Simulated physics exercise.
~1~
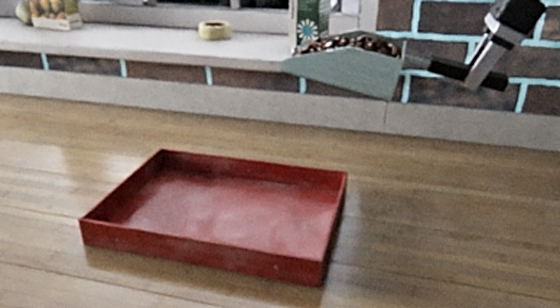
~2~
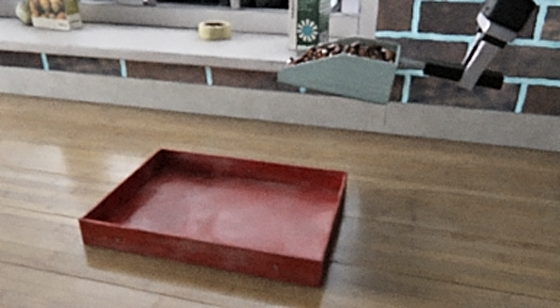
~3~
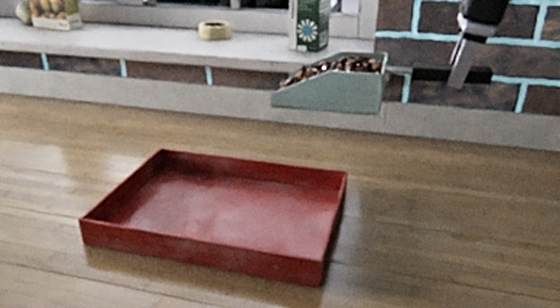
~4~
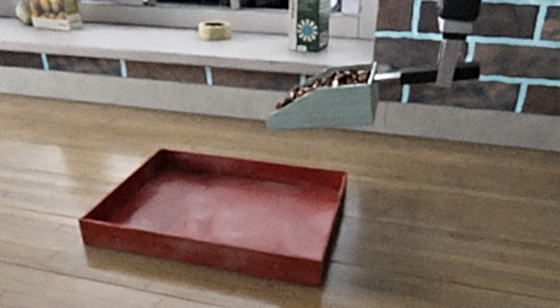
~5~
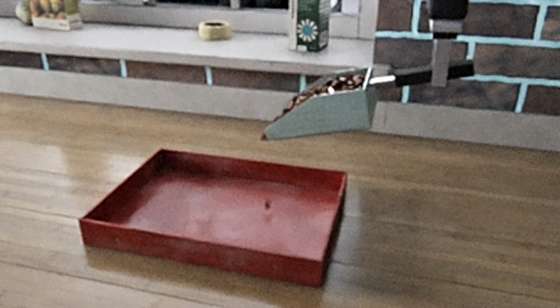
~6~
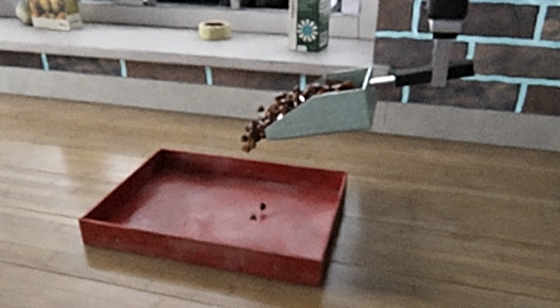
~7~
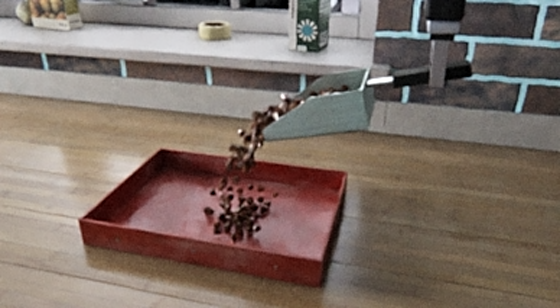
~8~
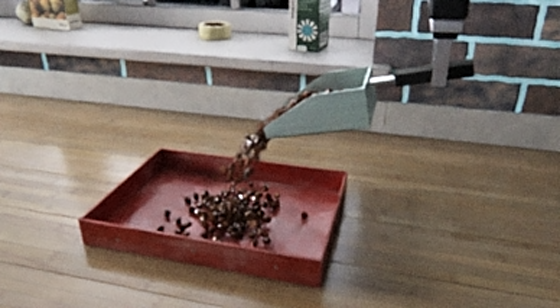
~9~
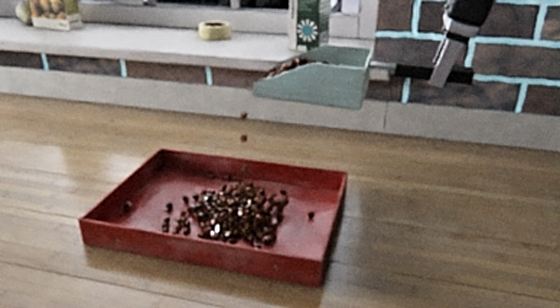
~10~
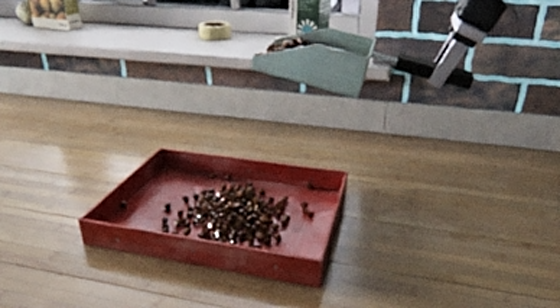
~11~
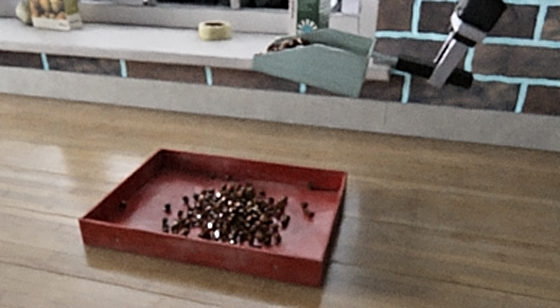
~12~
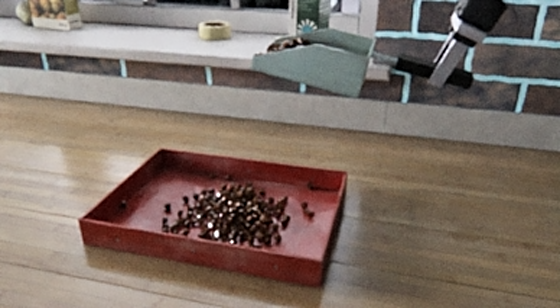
Above a wooden table, a robot arm tips brown pellets from a scoop into a red tray, then levels back, keeping some.
